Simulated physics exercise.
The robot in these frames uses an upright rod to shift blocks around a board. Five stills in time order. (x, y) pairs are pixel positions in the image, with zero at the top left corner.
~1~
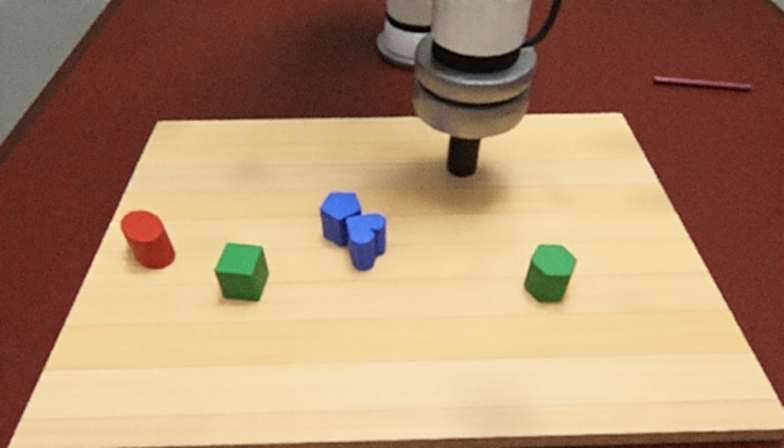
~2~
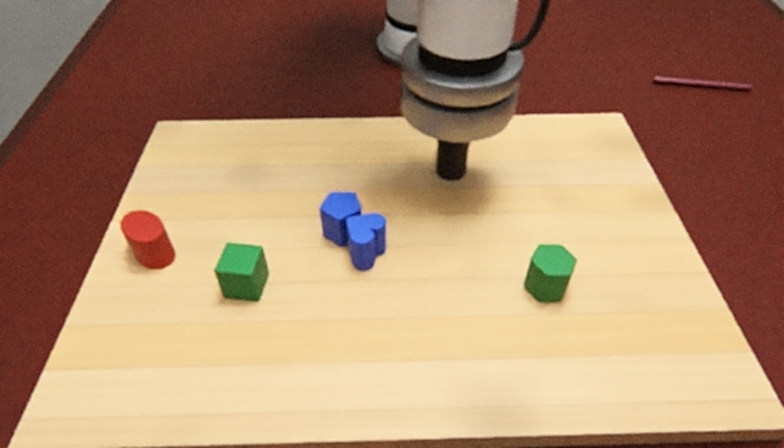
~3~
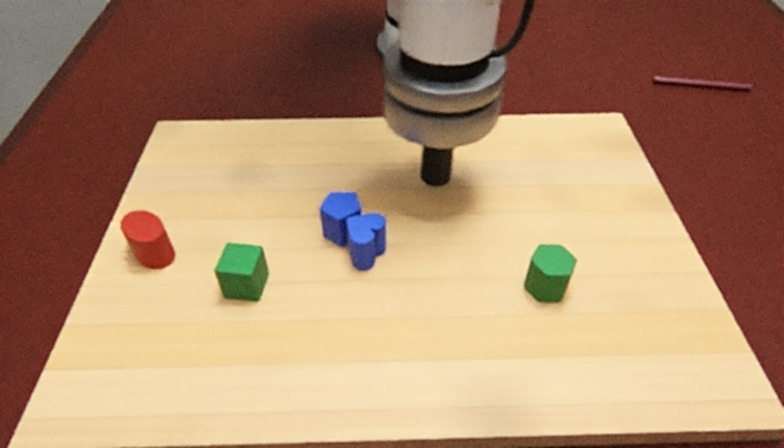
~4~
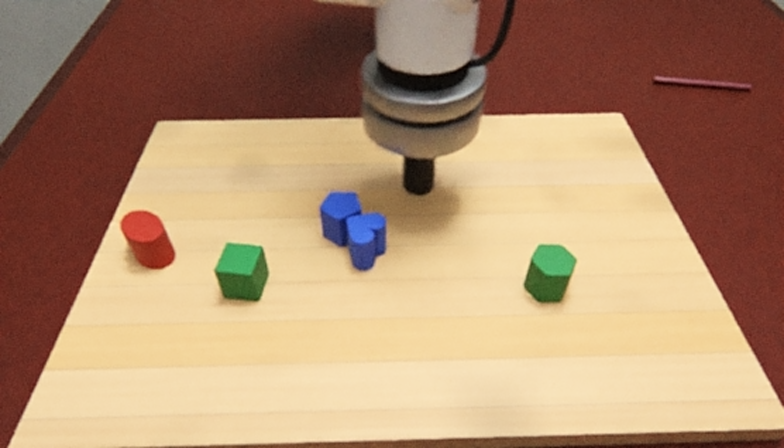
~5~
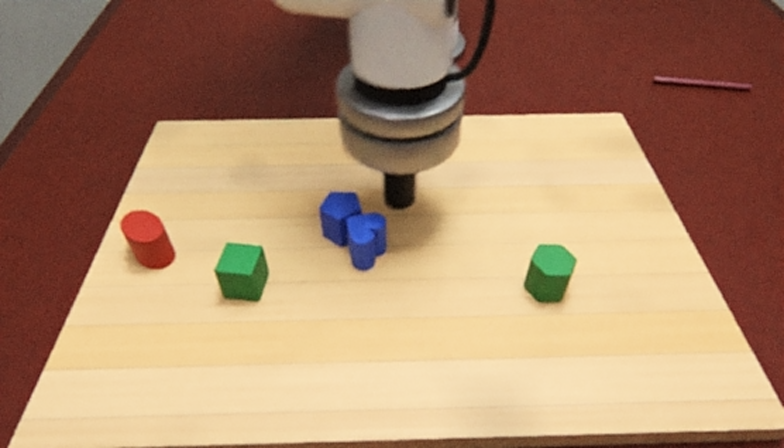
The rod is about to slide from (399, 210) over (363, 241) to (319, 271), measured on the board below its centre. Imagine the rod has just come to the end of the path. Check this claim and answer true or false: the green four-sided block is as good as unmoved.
This is true.
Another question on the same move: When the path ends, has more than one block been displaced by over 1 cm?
Yes, I think so.
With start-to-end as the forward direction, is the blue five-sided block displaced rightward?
Final answer: Yes.
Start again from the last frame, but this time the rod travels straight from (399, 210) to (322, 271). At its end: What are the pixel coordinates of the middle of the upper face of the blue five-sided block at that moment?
Its top middle is near (315, 209).
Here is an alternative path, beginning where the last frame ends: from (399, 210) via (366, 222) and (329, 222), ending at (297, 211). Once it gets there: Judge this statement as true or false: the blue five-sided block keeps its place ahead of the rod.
The claim does not hold.
The first path, step by step. One third of the way, rod at (375, 220); blue heart at (363, 229).
Two thirds of the way, rod at (348, 240); blue five-sided block at (319, 208), turned 50° clockwise; blue heart at (355, 248).
At the end, rod at (317, 260); green four-sided block in place; blue five-sided block at (317, 208), turned 60° clockwise; blue heart at (354, 254), turned 20° anticlockwise.
